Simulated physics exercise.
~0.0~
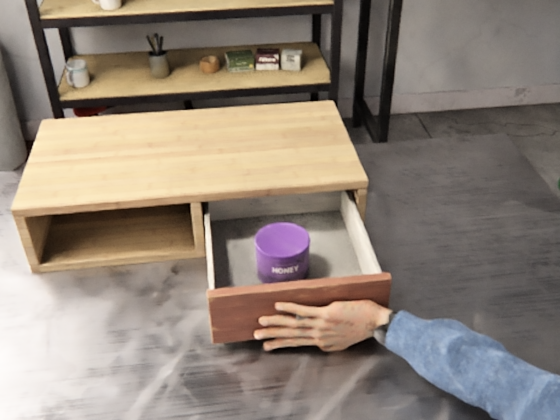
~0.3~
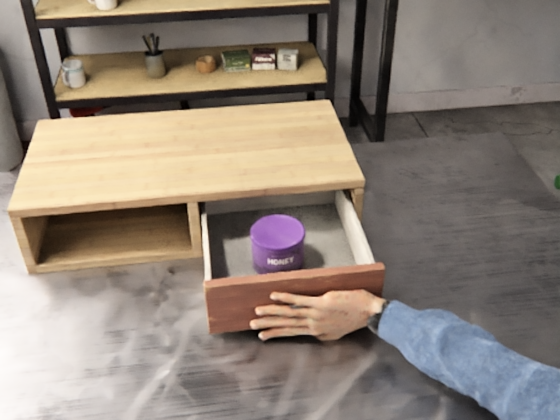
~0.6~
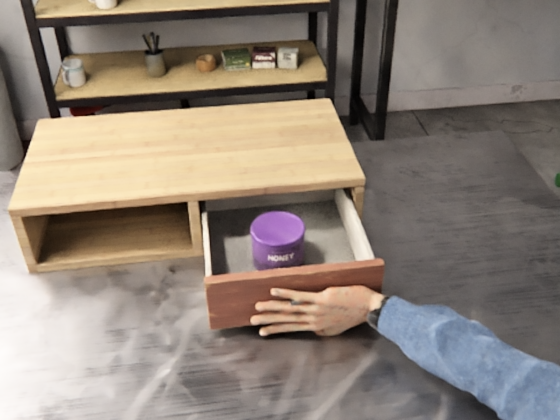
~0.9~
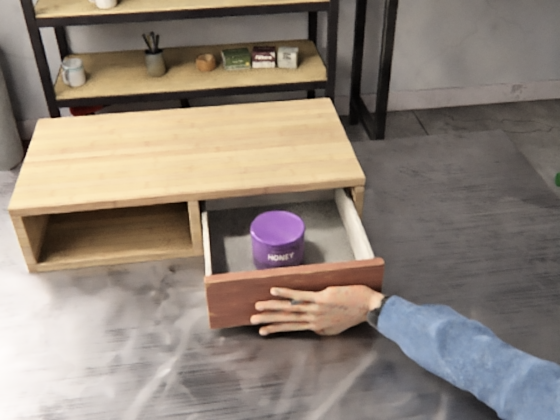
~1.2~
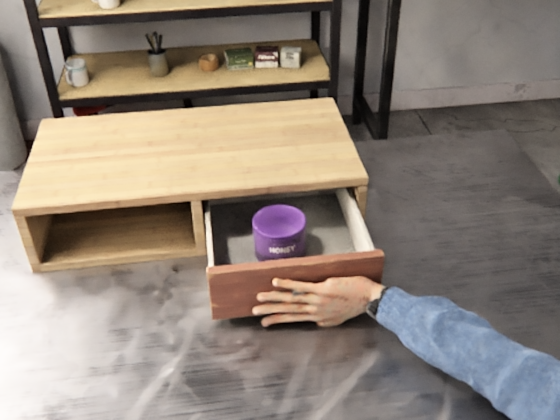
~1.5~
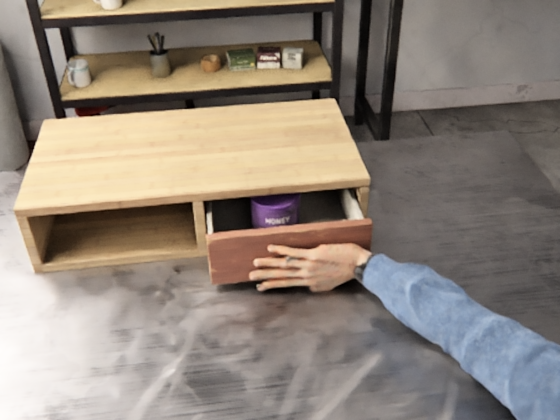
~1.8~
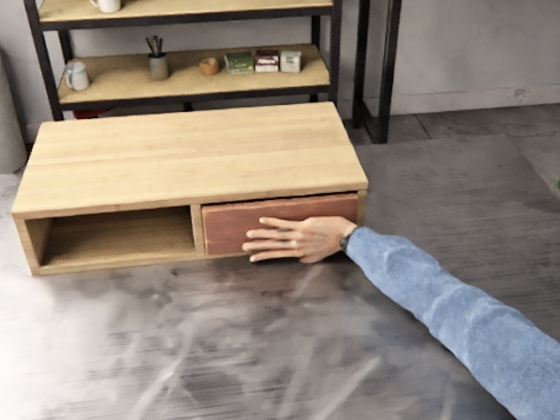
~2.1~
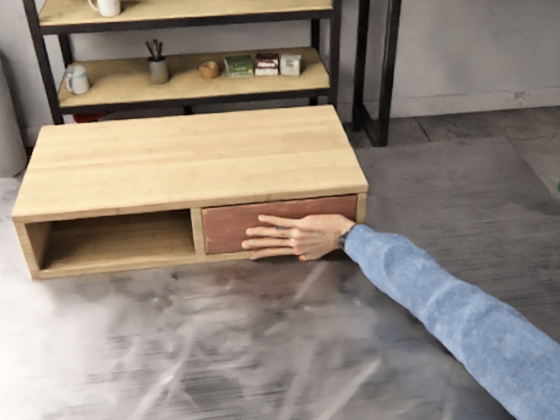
A hand pushes the open drawer holding a purple tub until it shuts flush.
